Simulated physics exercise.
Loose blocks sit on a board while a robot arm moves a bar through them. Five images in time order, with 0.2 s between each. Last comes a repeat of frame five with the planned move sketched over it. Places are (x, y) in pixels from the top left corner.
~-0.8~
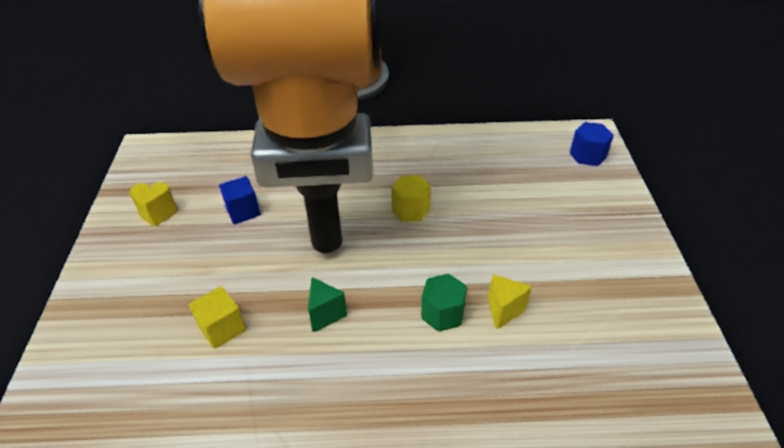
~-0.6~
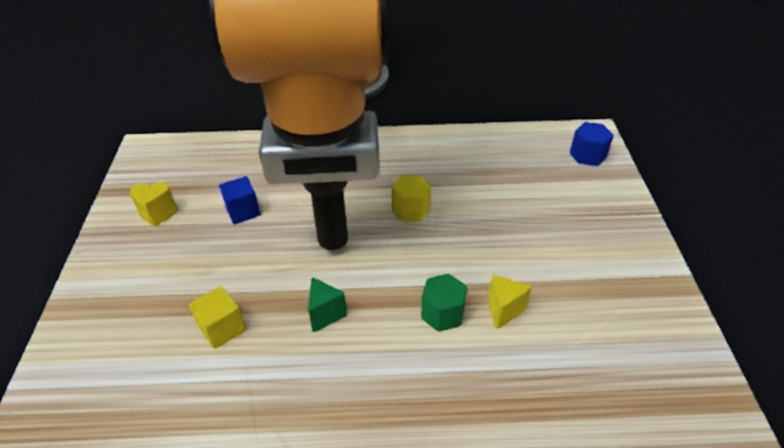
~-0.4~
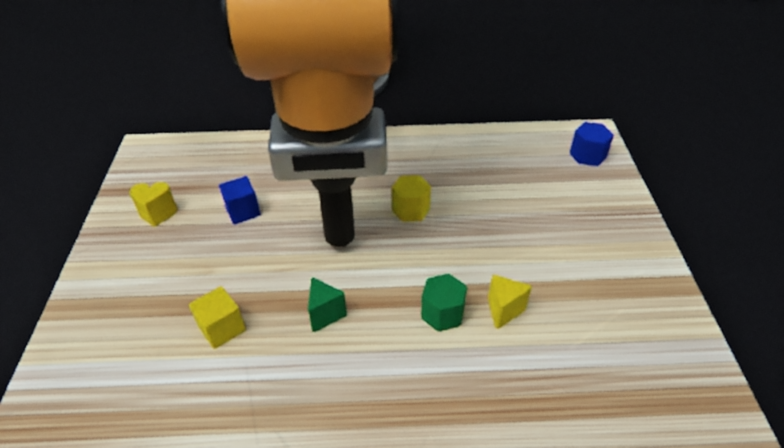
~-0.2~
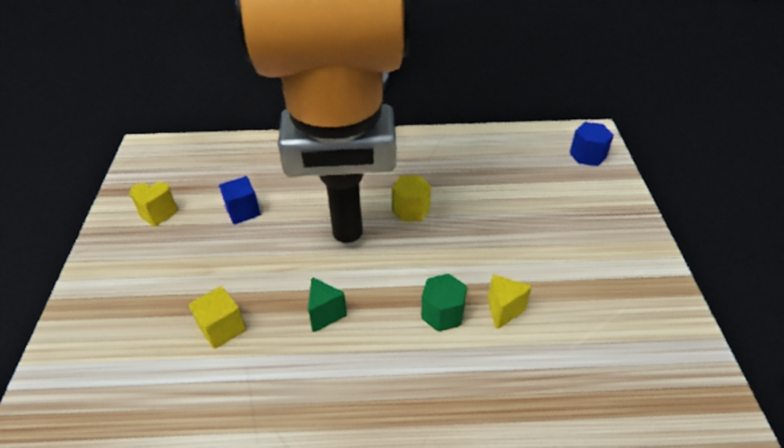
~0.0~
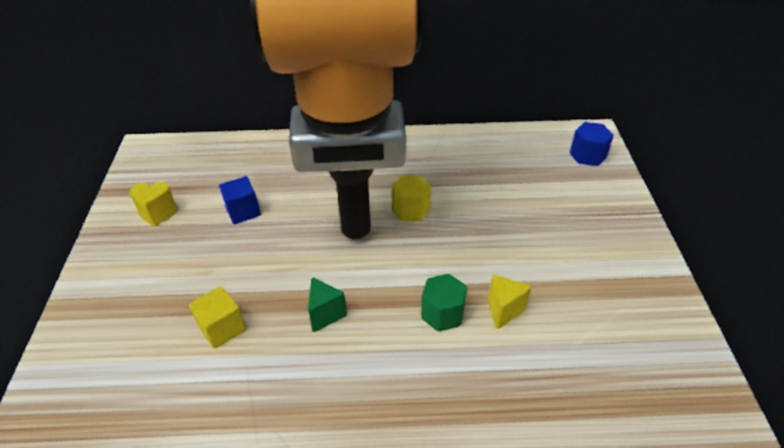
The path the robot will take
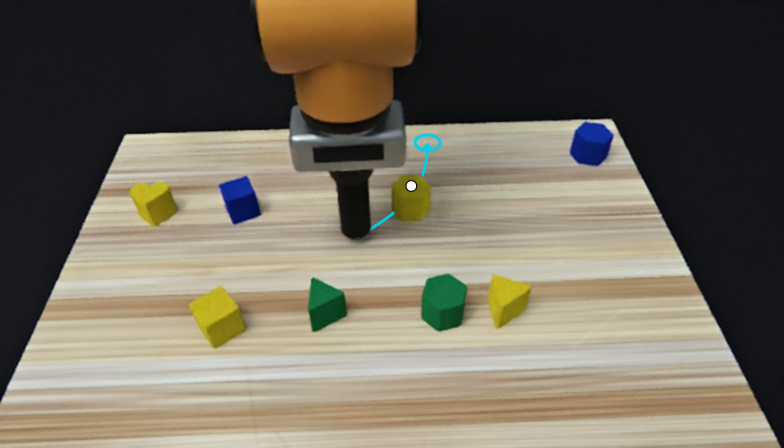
Orange robot arm sliding a black bar slowly rightward between a blue cube and a yellow hexagonal block, the scattered blocks staying still.
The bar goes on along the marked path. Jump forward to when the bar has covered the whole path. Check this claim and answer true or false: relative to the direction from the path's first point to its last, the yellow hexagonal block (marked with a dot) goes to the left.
The statement is incorrect.
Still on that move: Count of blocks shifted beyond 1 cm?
The number of blocks that move over 1 cm is one.
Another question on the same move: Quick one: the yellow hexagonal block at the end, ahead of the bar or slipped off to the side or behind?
Beside or behind it.
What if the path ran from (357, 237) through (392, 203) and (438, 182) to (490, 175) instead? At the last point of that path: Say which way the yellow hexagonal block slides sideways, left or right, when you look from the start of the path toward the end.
It is pushed towards the right-hand side.
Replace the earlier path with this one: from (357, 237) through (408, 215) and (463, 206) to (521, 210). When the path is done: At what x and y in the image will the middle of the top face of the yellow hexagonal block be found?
Around (456, 162).
The drawn path runs from (357, 237) via (399, 208) and (422, 175), ending at (428, 143); the dot is on the yellow hexagonal block.
The first path, step by step. One third of the way, bar (400, 198); yellow hexagonal block (430, 177), turned 20° clockwise.
Two thirds of the way, bar (423, 166); yellow hexagonal block (449, 168), turned 50° clockwise.
At the end, bar (428, 133); yellow hexagonal block (449, 168), turned 50° clockwise.
